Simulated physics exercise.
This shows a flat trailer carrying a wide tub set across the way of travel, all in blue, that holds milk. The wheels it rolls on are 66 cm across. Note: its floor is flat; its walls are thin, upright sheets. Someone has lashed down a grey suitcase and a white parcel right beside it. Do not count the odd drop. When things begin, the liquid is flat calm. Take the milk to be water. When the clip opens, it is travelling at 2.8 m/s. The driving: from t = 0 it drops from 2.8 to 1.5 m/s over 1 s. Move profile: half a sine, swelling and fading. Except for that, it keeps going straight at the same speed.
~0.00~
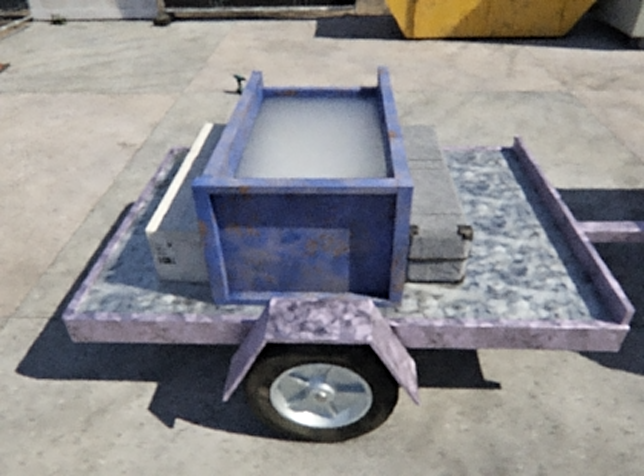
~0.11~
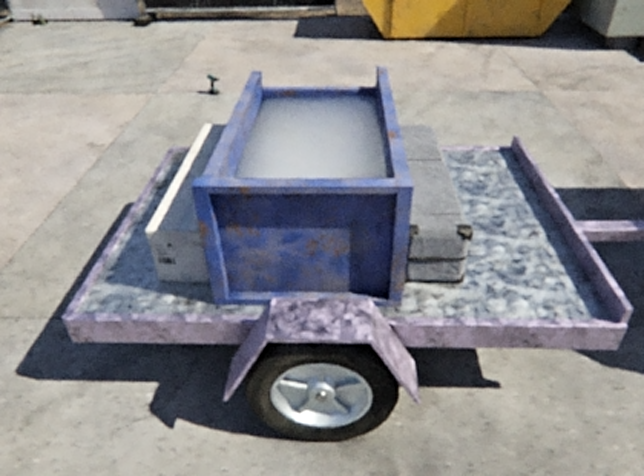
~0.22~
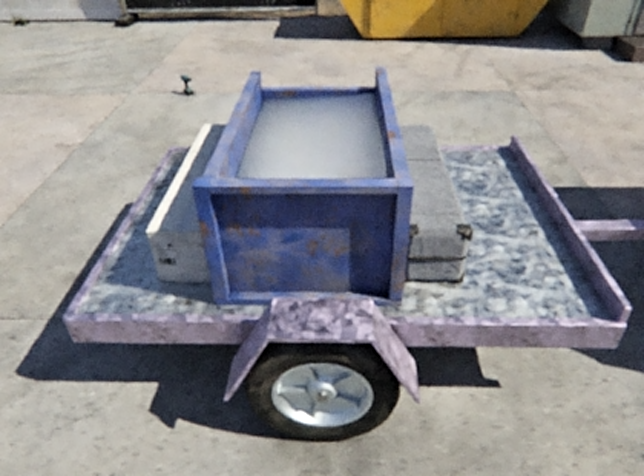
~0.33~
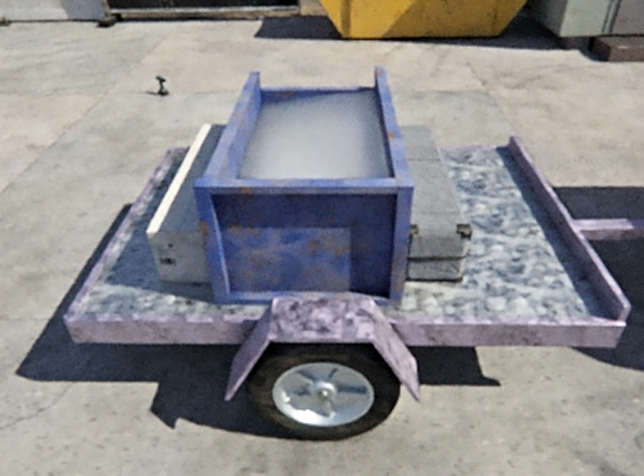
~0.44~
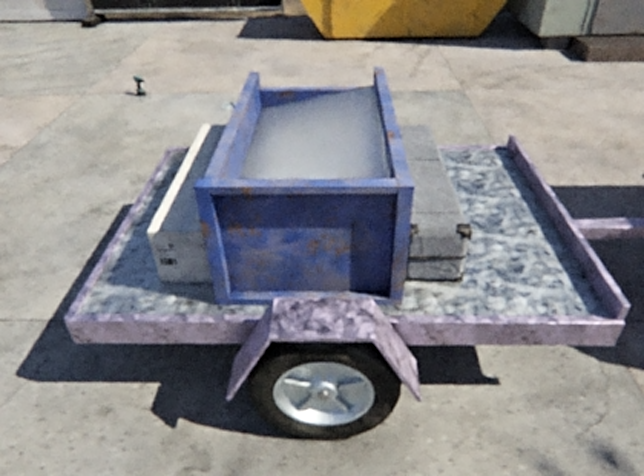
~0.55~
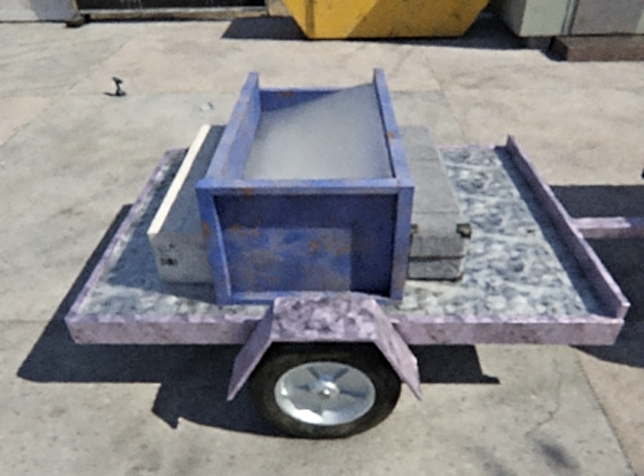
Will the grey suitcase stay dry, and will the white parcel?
Result: Grey suitcase avoids the liquid; white parcel avoids the liquid.
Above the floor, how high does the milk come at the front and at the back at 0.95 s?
Approx. 42 cm front, approx. 40 cm back.
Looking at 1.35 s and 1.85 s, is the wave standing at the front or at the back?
First at the rear end, then at the forward end.
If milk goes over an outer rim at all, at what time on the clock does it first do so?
3.3 s.
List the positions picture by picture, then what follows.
In the first frame, level at the front (363, 99); level at the back (275, 100); still flat; the front is on the right, levels are read along the far wall; the grey suitcase stands at the front; the white parcel stands at the back; a wheel hub at (320, 405).
In the second frame, level at the front (362, 99); level at the back (274, 100); still flat.
In the third frame, level at the front (361, 100); level at the back (274, 100); still flat.
In the fourth frame, level at the front (361, 94); level at the back (273, 105); rising 7° towards the front.
In the fifth frame, level at the front (360, 88); level at the back (273, 111); rising 15° towards the front.
In the sixth frame, level at the front (360, 86); level at the back (273, 114); rising 18° towards the front; a wheel hub at (325, 402).
After 0.95 s front 41 cm, middle 41 cm, back 40 cm above the floor; no loss so far.
After 1.35 s front 34 cm, middle 41 cm, back 47 cm above the floor; no loss so far.
After 1.85 s front 46 cm, middle 39 cm, back 37 cm above the floor; no loss so far.
After 3.98 s there is no loss; the grey suitcase has caught nothing and the white parcel nothing.
